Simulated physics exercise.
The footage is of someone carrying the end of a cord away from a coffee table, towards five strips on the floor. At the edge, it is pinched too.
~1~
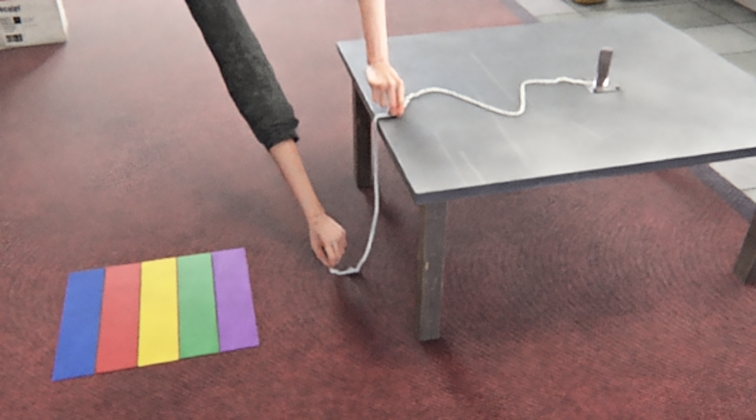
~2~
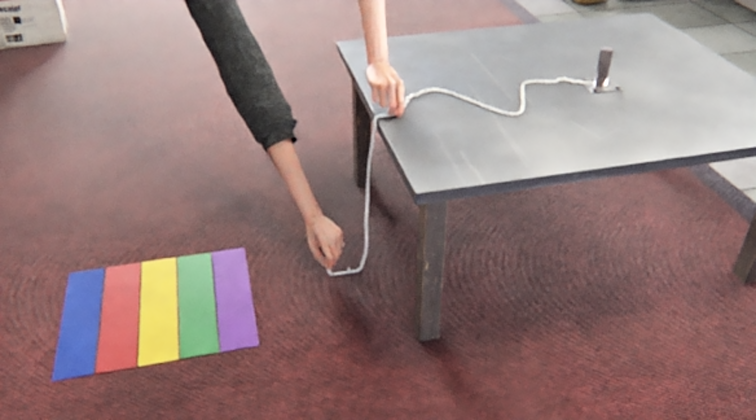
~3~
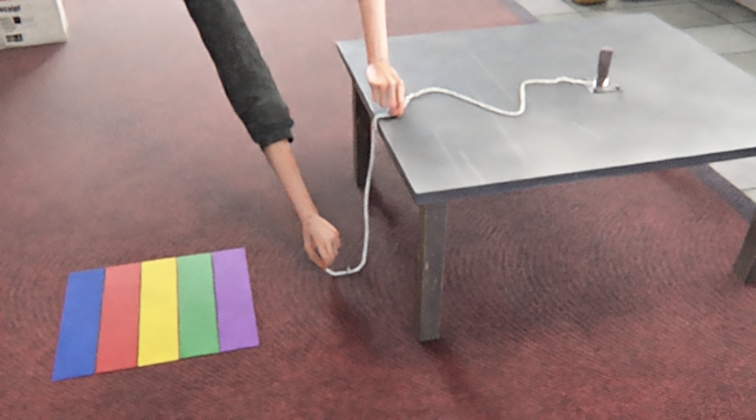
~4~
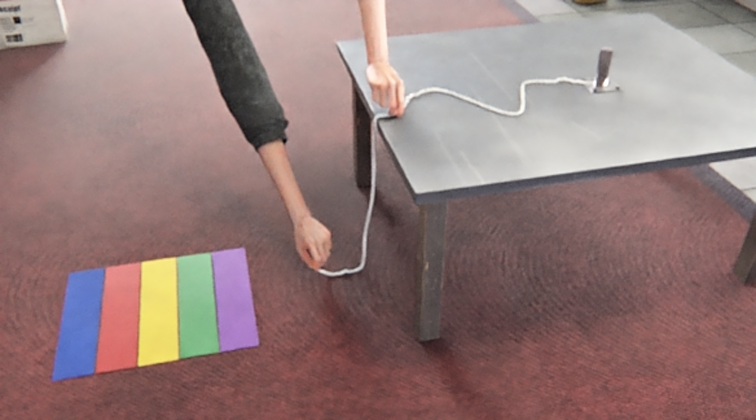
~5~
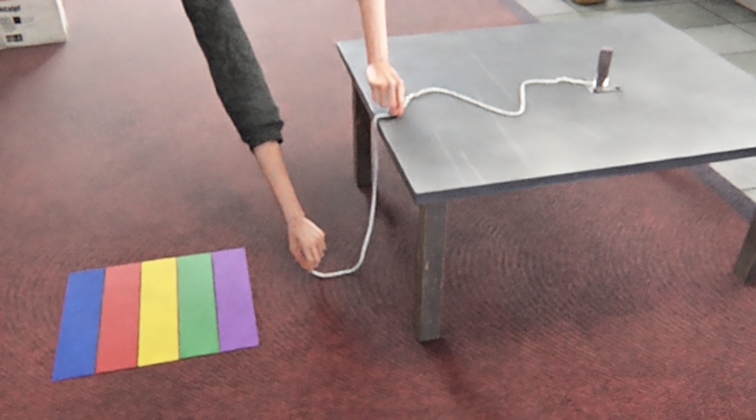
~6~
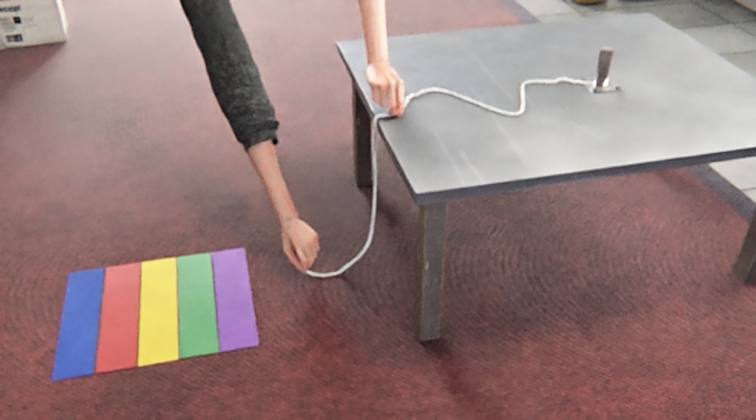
On a reddish floor beside a gray table, one hand pinched a white cord at the table's edge while another slowly drew its low-hanging end a short way left, towards five colored strips.
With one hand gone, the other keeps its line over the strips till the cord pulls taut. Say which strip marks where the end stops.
The blue strip marks it.
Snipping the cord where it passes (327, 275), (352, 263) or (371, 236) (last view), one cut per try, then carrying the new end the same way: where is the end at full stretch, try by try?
Case by case: (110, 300), (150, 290) and (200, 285).
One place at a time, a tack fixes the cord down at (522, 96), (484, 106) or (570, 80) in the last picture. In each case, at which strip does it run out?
Red; yellow; blue.
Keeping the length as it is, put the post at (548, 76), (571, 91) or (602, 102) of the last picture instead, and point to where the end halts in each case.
Pixels, try by try: About (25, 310), (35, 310), (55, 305).
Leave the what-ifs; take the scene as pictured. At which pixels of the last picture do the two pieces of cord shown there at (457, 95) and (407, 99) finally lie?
End: (382, 114) and then (326, 150).
Soon after, end near (140, 294); over yellow.
After that, end near (97, 300); over blue.
At the stop, end near (74, 304); over blue. Over blue.
